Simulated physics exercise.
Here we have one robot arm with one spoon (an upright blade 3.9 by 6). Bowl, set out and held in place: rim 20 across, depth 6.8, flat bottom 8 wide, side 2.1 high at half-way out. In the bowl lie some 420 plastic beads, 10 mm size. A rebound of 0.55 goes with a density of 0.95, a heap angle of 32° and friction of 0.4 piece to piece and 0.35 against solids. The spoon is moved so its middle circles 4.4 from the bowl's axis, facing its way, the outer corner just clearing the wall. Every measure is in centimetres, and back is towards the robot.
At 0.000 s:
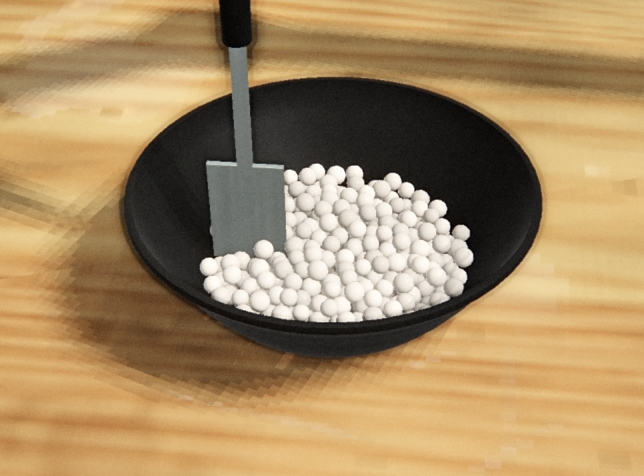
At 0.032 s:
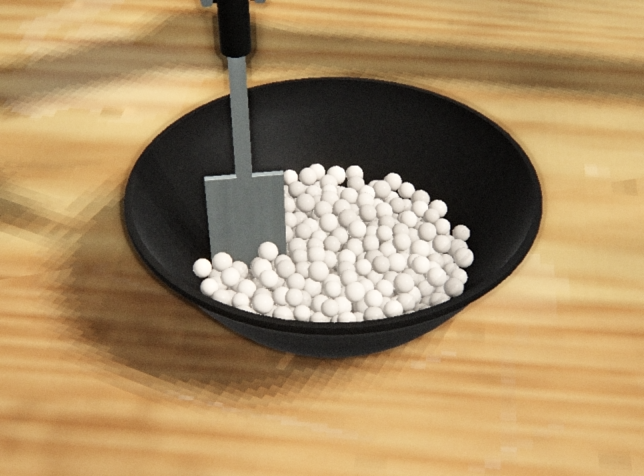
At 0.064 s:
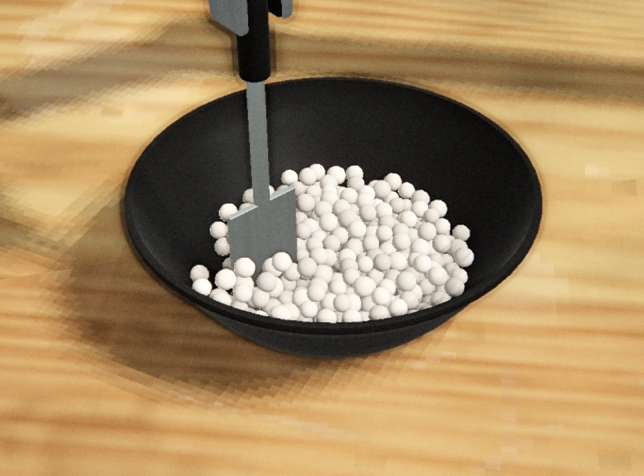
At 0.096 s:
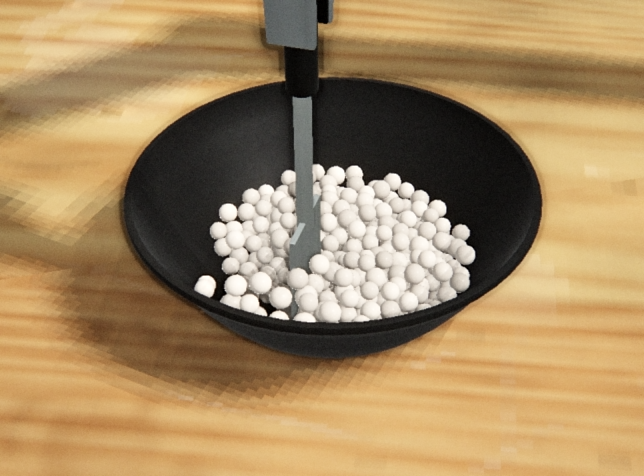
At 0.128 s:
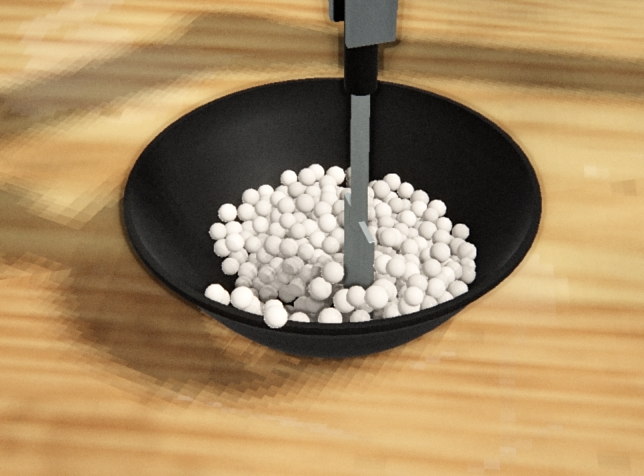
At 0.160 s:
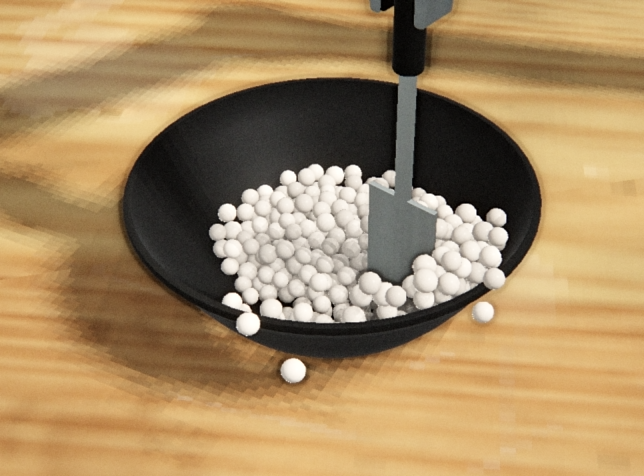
At first, a flat grey blade on a black handle stands at the left of a black bowl of white beads on a wooden surface. The tool sweeps rightward through the beads, turning edge-on and then broad again, pushing some over the near rim and right side, outside the bowl.
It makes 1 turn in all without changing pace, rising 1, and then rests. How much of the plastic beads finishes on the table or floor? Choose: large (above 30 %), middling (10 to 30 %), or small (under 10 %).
Middling.
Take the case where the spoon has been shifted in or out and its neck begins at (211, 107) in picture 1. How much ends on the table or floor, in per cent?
It comes to around 0 percent.
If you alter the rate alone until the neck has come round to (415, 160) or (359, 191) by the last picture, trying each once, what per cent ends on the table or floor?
Roughly 20 and 5 percent, in that order.
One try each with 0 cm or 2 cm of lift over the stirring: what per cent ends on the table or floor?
I'd reckon around 20 and 10 per cent.
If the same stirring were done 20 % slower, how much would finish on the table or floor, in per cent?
Estimated share: Near 5 %.
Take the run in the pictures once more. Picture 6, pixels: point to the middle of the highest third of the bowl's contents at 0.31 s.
It is centred roughly at (297, 156).
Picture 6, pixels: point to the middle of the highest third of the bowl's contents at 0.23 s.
(420, 173), roughly.
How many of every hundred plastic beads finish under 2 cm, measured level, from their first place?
That comes to some 30 per cent.
After 0.23 s, 223° round, highest piece 10 above the table; 384 in the bowl, 2 on the table or floor, 33 in flight or on the tool.
After 0.31 s, 300° round, highest piece 11 above the table; 366 in the bowl, 18 on the table or floor, 35 in flight or on the tool.
After 0.54 s, 0° round, highest piece 6 above the table; 351 in the bowl, 67 on the table or floor, 1 in flight or on the tool.
After 1.24 s, 0° round, highest piece 5 above the table; 351 in the bowl, 68 on the table or floor.
In the end, 351 in the bowl, 68 on the table or floor. That is 16 % on the table or floor.
